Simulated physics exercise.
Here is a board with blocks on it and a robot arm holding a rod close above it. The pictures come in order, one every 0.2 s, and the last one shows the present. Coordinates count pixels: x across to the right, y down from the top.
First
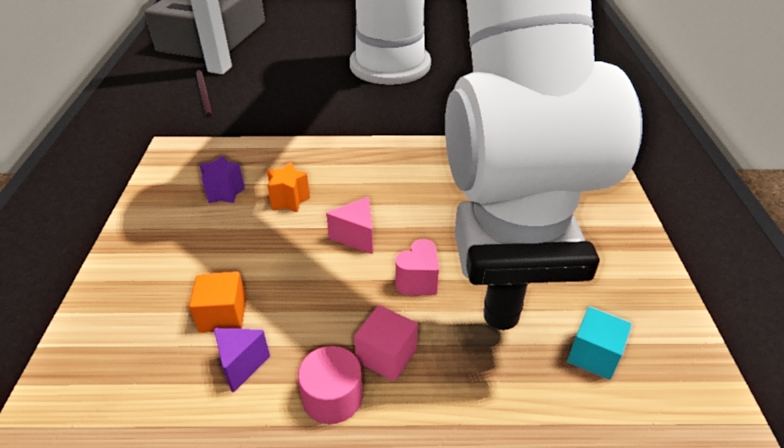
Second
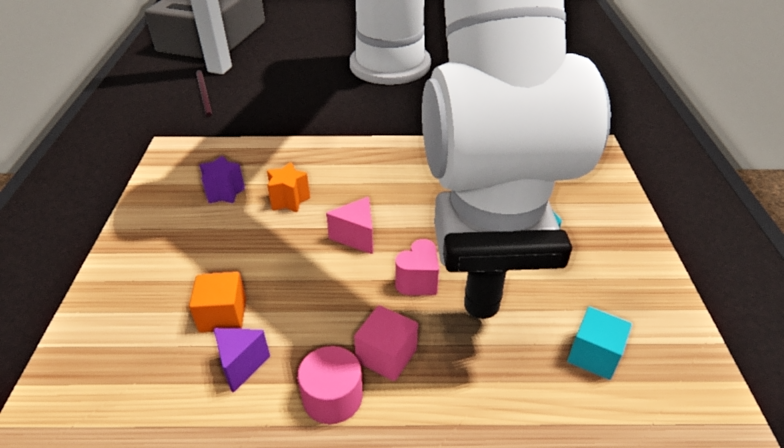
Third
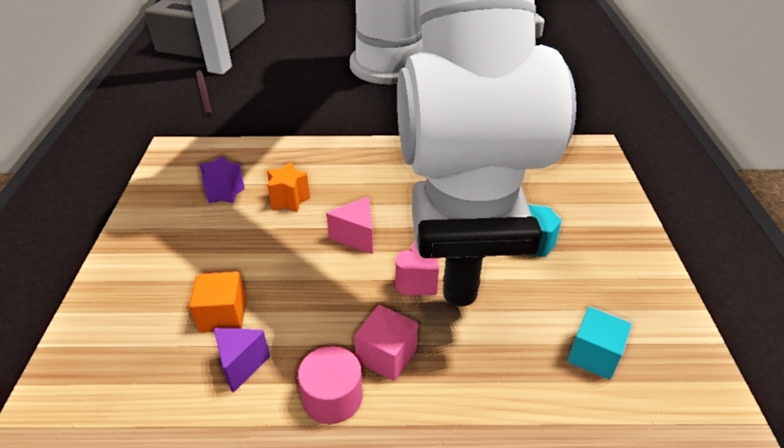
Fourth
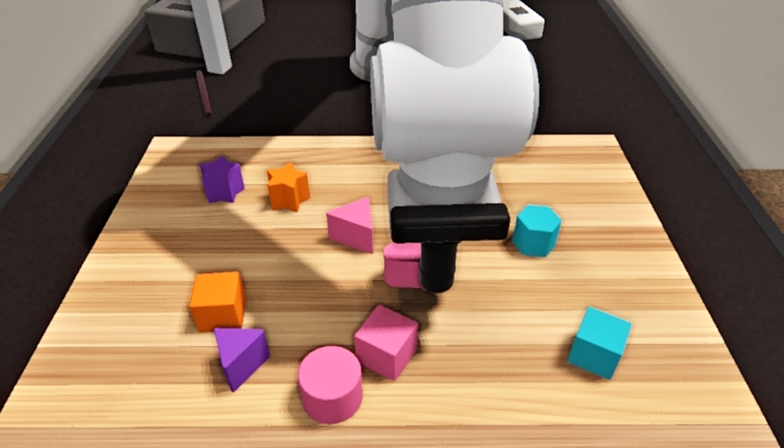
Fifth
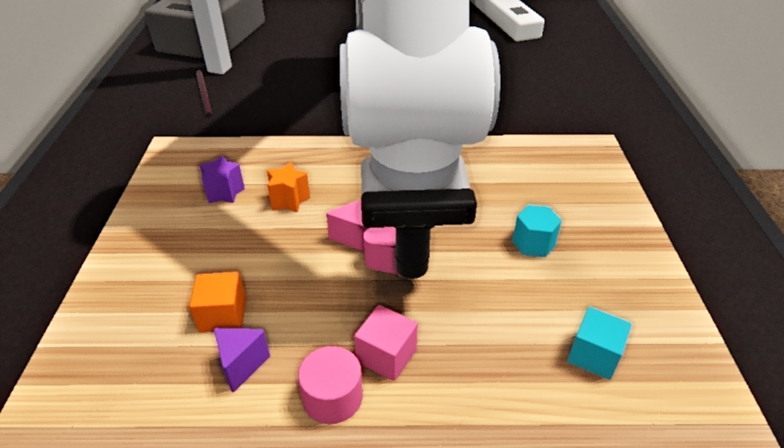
On a wooden board, a robot arm's rod moves left, pushing the pink heart up-left.
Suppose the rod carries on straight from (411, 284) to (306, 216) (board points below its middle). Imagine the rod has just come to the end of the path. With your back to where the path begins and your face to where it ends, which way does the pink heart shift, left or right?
It's pushed left.
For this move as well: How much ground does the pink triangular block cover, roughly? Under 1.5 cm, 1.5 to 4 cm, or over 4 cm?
Over 4 cm.
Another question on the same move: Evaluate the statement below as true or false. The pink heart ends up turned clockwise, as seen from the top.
The statement is incorrect.
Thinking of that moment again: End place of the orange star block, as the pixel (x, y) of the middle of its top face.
Pixel (269, 164).
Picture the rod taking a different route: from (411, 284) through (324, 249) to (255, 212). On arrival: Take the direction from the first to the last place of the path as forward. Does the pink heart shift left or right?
Displaced right.
On the path given first. One third of the way, rod (373, 242); pink triangular block (327, 197), turned 55° clockwise; pink heart (342, 218), turned 40° anticlockwise.
Two thirds of the way, rod (337, 220); pink triangular block (305, 188), turned 90° clockwise; pink heart (304, 209), turned 95° anticlockwise.
At the end, rod (304, 201); orange star block (269, 164); pink triangular block (295, 174), turned 80° clockwise; pink square piece still; pink heart (276, 203), turned 150° anticlockwise.
